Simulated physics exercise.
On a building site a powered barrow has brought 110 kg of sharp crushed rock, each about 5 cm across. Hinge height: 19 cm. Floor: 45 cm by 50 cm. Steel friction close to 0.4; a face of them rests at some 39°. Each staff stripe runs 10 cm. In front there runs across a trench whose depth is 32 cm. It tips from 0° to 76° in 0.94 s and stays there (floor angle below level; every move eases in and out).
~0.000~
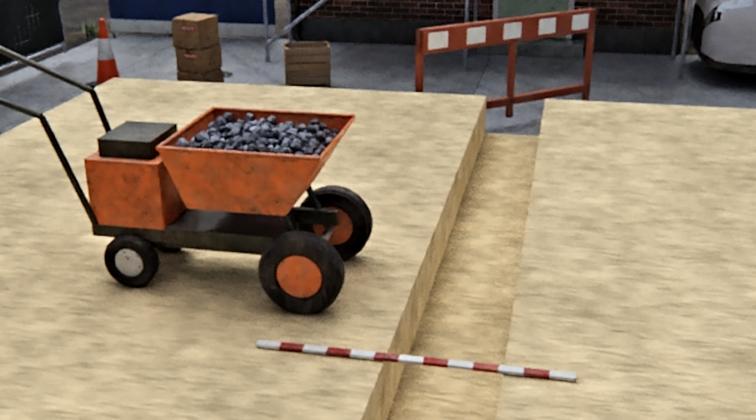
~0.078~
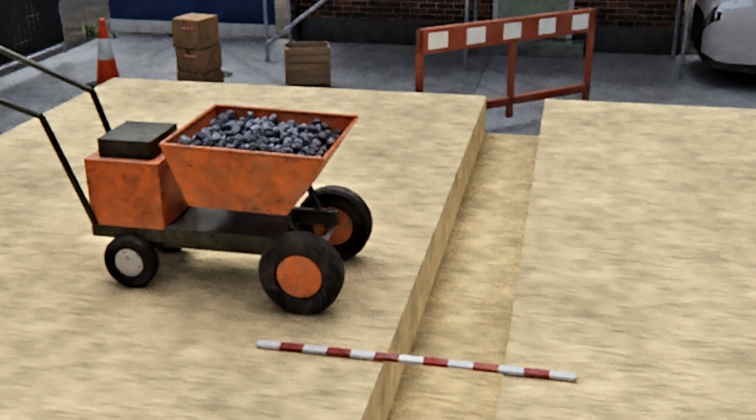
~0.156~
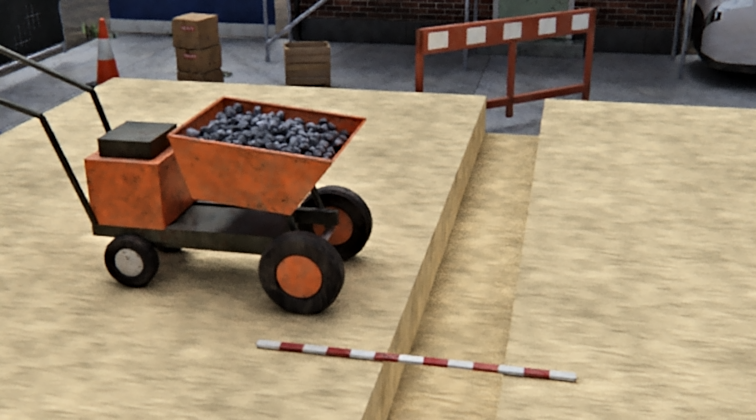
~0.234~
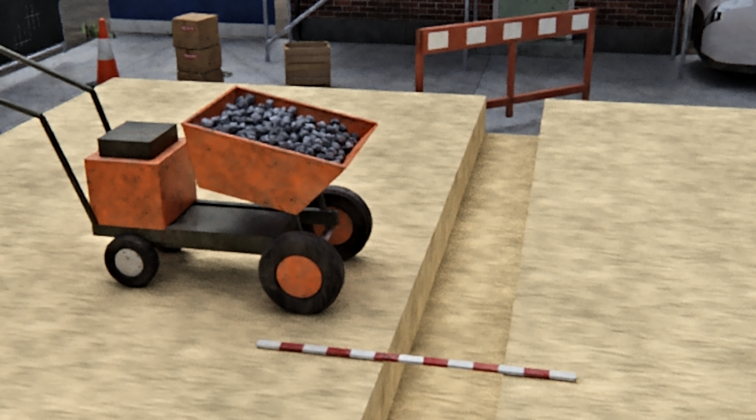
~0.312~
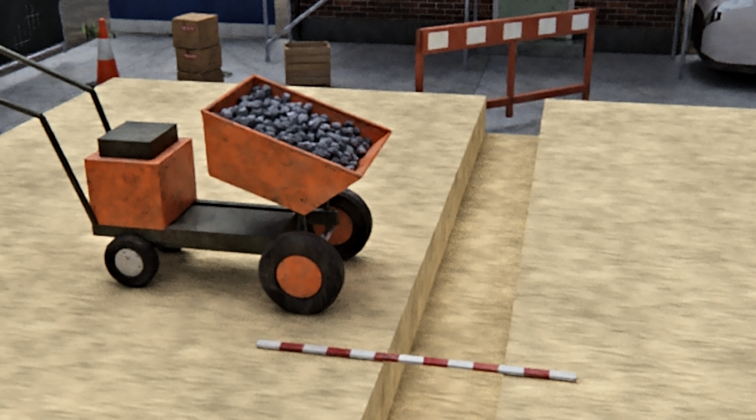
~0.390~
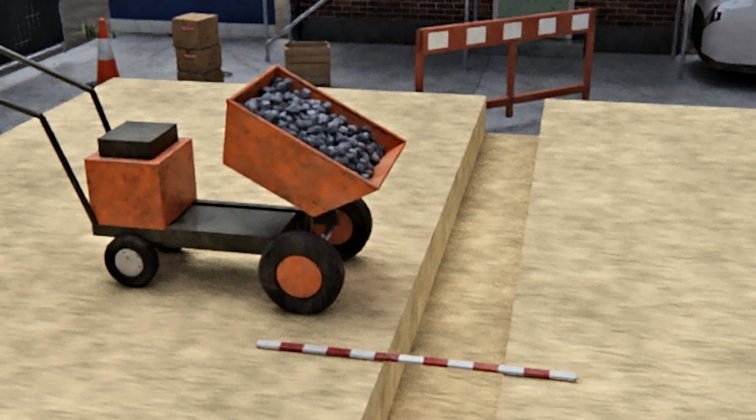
We see an orange powered barrow loaded with dark crushed rock standing left of a trench, a red-and-white staff lying across it; the barrow's tray starts level, then tilts steadily down toward the right while the wheels stay still.
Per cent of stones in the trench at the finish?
About 88 %.
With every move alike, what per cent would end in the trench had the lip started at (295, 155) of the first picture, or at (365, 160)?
First place: Near 95%; second place: Near 55%.
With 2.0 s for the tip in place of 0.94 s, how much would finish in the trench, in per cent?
Roughly 90% would finish there.
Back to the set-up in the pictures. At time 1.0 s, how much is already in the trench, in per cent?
Close to 30 per cent has got there by then.
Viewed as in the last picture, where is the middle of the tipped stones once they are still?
The stones end up centred near (472, 343).
After 0.7 s the floor is at 64°; 100 % in the tray; the foremost stones are at (429, 229).
After 1.0 s the floor is at 76°; 67 % in the tray, 32 % in the trench, 1 % past the trench; the foremost stones are at (521, 273).
After 1.4 s the floor is at 76°; 39 % in the tray, 59 % in the trench, 2 % past the trench; the foremost stones are at (598, 299).
After 3.3 s the floor is at 76°; 9 % in the tray, 88 % in the trench, 2 % past the trench; the foremost stones are at (616, 296).
